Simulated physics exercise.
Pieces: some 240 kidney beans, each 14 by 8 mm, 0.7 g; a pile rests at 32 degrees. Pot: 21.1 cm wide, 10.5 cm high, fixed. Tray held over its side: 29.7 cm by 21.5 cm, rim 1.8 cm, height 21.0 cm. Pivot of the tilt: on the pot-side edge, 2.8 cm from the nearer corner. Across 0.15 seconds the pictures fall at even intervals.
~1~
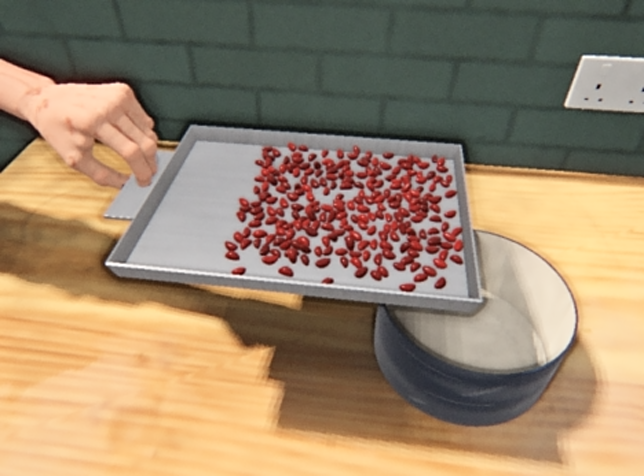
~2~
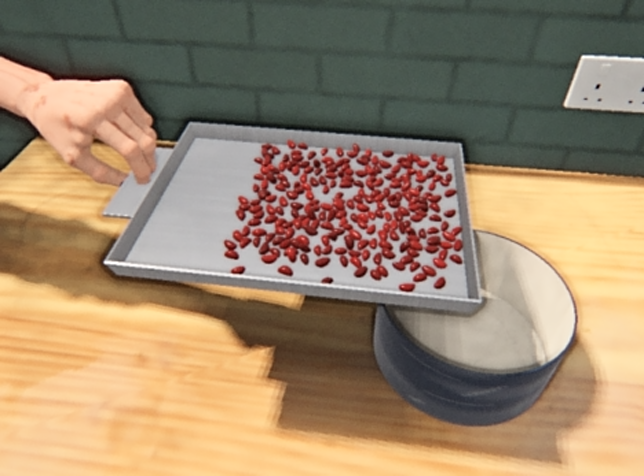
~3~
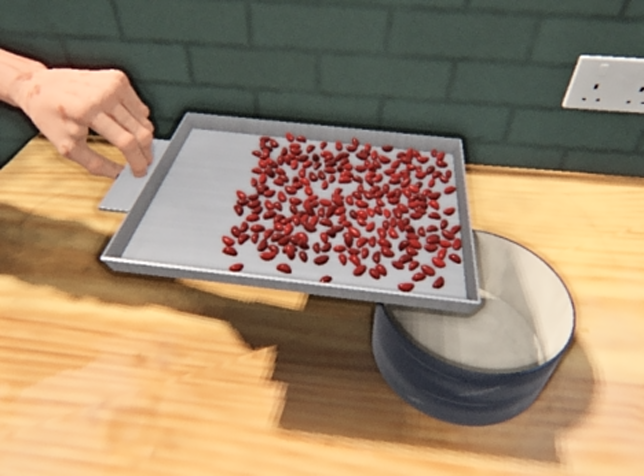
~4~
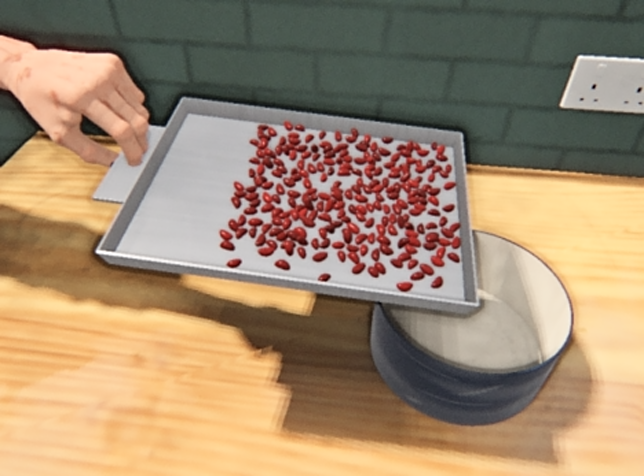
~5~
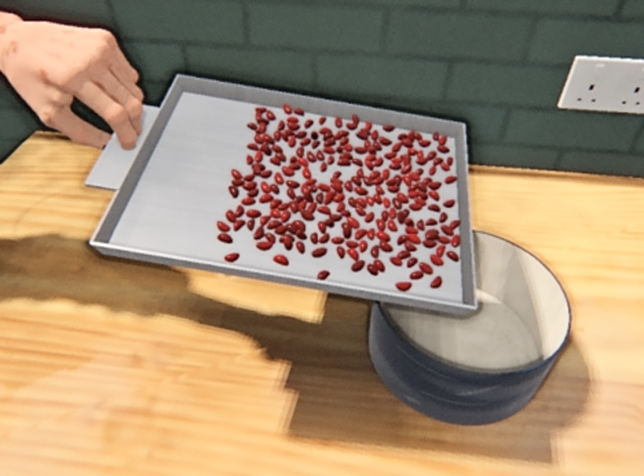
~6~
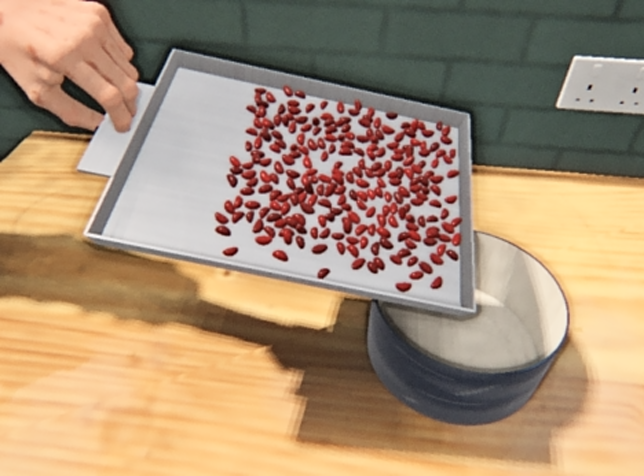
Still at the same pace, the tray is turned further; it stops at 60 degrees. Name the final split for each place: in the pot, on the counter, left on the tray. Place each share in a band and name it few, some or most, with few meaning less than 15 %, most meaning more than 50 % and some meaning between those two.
In the end: Pot few, counter most, tray some.
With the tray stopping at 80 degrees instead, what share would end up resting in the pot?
In that case some 0 per cent.
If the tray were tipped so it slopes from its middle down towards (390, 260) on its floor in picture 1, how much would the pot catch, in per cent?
My best guess is some 10 per cent.
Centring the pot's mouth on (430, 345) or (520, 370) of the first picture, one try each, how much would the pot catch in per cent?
Estimates: 45 % and 50 %, in that order.
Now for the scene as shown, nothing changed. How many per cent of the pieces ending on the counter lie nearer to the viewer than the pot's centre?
About 100 per cent.
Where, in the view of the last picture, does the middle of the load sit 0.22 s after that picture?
The middle of the load should be near (398, 187) then.
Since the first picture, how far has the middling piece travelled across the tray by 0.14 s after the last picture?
It has moved some 1 cm from its start.
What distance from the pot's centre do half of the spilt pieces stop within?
22 cm.
Then, 0.14 s after the last picture, tilt 42 degrees; the tray holds 100 %, the pot 0 %.
Then, 0.22 s after the last picture, tilt 55 degrees; the tray holds 100 %, the pot 0 %.
Then, 0.45 s after the last picture, tilt 60 degrees; the tray holds 60 %, the pot 0 %.
In the end, pot 0 %, counter 75 %, tray 25 %.
